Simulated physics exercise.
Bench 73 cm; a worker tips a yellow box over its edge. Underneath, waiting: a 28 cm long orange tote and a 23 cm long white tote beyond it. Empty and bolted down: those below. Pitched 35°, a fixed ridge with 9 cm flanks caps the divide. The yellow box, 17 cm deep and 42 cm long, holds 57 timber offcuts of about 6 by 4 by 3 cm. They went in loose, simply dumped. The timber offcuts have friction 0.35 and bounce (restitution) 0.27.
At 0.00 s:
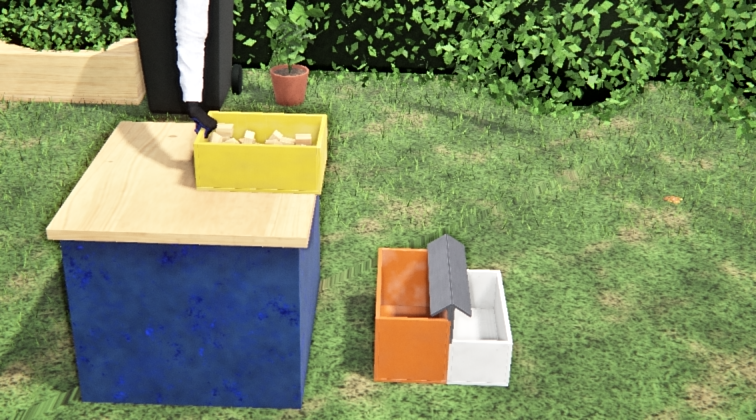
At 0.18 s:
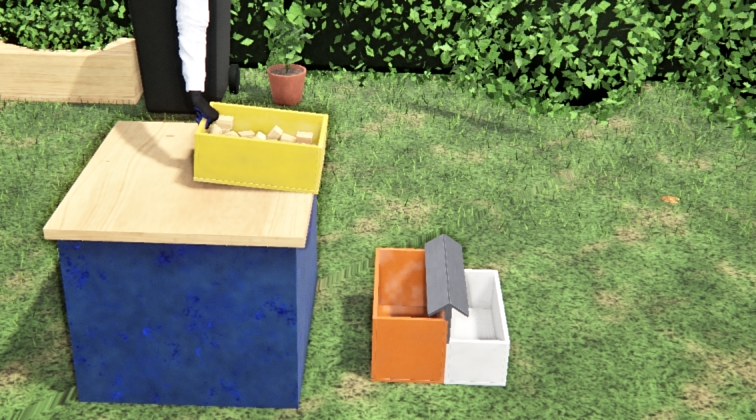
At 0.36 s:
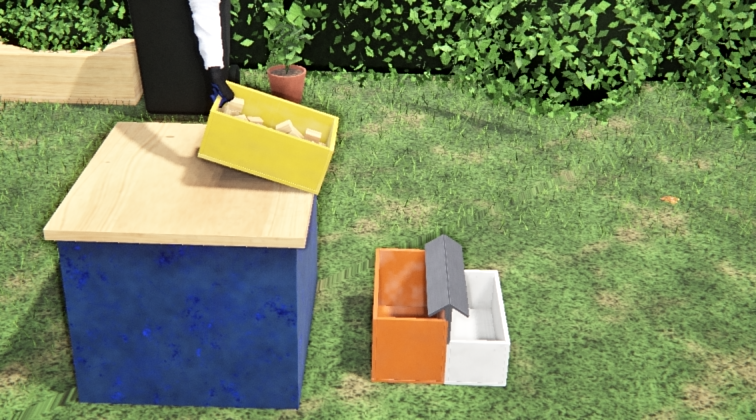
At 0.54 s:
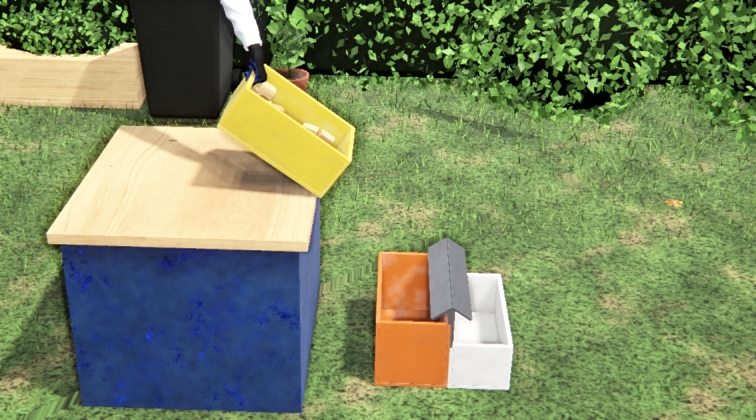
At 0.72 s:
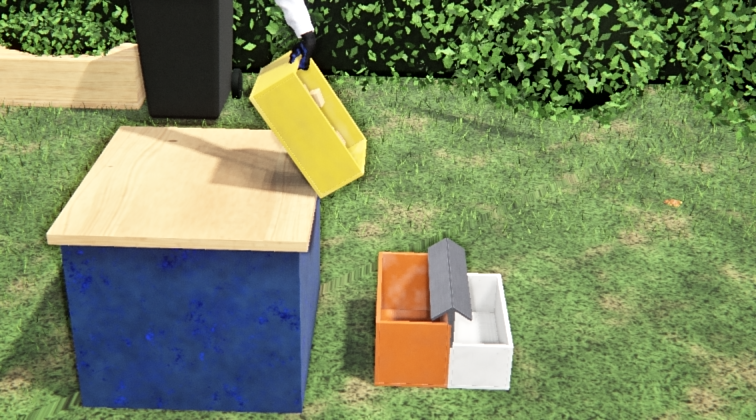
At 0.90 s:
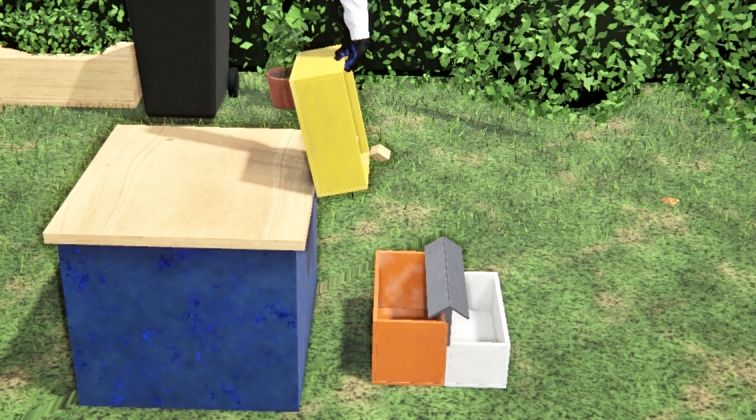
Yellow box of wooden blocks tilting steeply rightward on a table edge as a gloved hand lifts it, one block emerging.
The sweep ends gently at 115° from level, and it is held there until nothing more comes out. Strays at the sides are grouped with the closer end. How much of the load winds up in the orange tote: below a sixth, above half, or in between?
Expected in the orange tote: Greater than half of the load.
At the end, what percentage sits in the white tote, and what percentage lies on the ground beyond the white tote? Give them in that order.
Estimate: 5 % then 5 %.
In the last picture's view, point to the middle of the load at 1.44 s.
(395, 193).
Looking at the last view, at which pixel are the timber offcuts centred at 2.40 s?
Roughly at pixel (408, 335).
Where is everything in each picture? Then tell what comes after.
In the first frame (we follow the rim corner now nearest the camera), yellow box at (316, 147); orange tote at (447, 320); tilt 0°; nothing out yet.
Yellow box at (318, 147); tilt 5°, in the second frame.
Yellow box at (330, 149); tilt 18°, in the third frame.
Yellow box at (348, 159); tilt 36°, in the fourth frame.
Yellow box at (362, 171); tilt 57°, in the fifth frame.
Yellow box at (367, 185); orange tote at (445, 322); tilt 78°; 1 out, the lowest offcut at (380, 153), in the sixth frame.
After 1.14 s, tilt 101°; 50 still in the yellow box and 7 in the air.
After 1.44 s, tilt 115°; 20 still in the yellow box, 8 in the orange tote, 1 on the ground beyond the white tote and 28 in the air.
After 1.86 s, tilt 115°; 3 still in the yellow box, 44 in the orange tote, 2 in the white tote, 2 on the ground beyond the white tote and 6 in the air.
Outcome (at 2.40 s), 53 in the orange tote, 2 in the white tote and 2 on the ground beyond the white tote. Asked share, 53 of 57, 93 per cent.
